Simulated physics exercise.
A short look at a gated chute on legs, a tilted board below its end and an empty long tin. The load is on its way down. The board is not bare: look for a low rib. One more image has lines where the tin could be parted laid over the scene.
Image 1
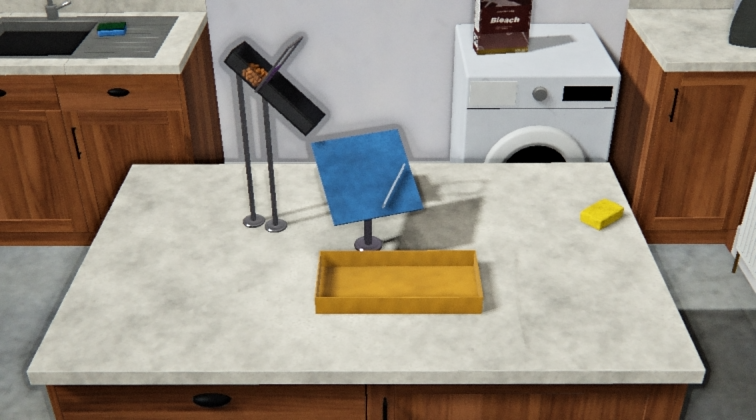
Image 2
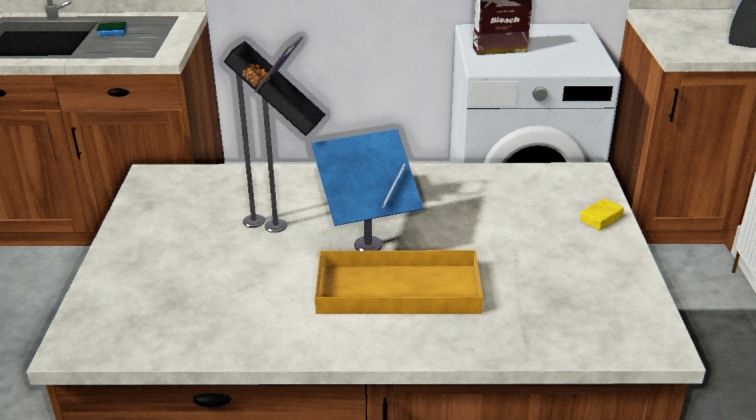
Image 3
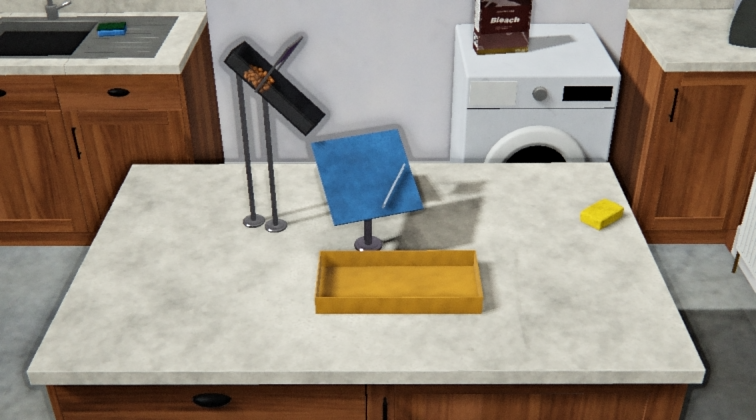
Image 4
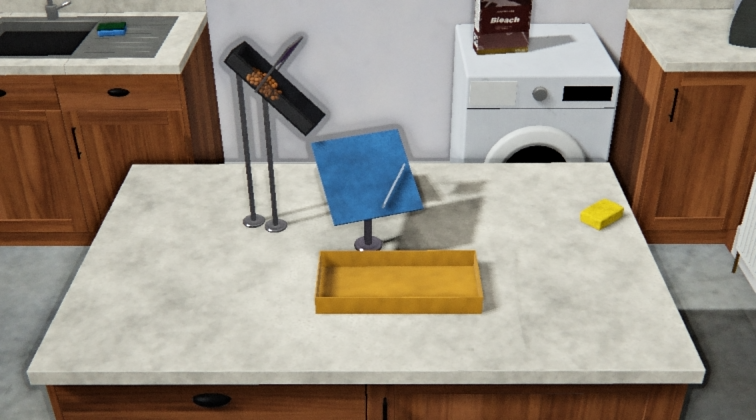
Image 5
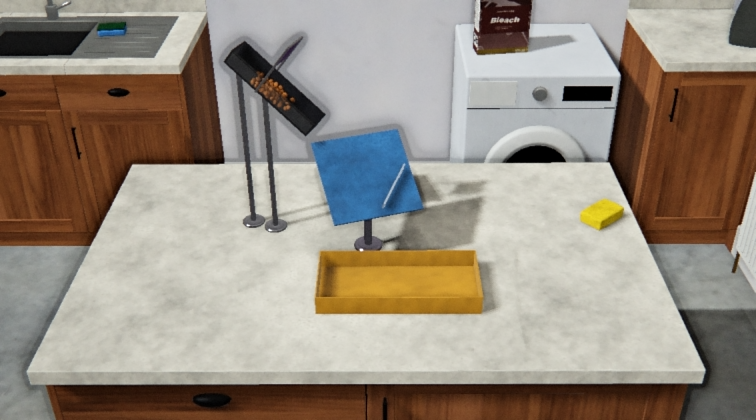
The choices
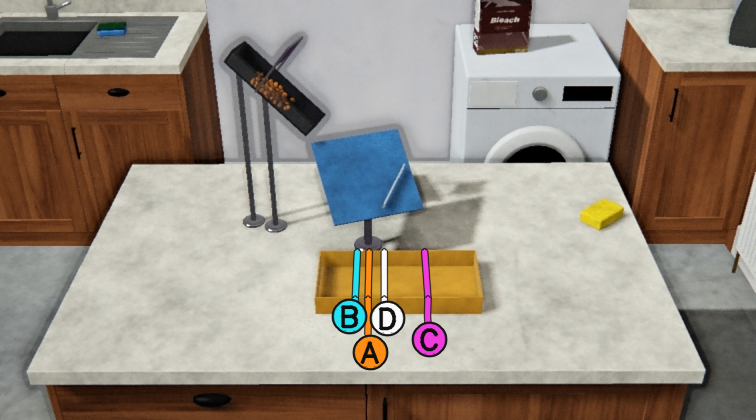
The clip opens on a pale kitchen counter where a dark chute on legs holds small brown bits near its raised left end, above a tilted blue board with a thin rib and an empty yellow tin. The bits then slide down the chute to the right, spreading out, while everything else stays still.
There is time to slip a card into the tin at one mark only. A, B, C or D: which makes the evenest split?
The best line is D.
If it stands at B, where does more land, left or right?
The right side.
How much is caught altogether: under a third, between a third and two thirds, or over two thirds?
About that: Over two thirds.
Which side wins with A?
More lands on the right.
On the marked copy, line A crosses the front rim at (368, 298); line B crosses the front rim at (355, 298); line C crosses the front rim at (427, 297); line D crosses the front rim at (384, 297).
Choosing A, of what is caught, a small part on the left of the divider, nearly all on the right.
Choosing B, of what is caught, none on the left of the divider, all on the right.
Choosing C, of what is caught, all on the left of the divider, none on the right.
Choosing D, of what is caught, about two thirds on the left of the divider, about a third on the right.
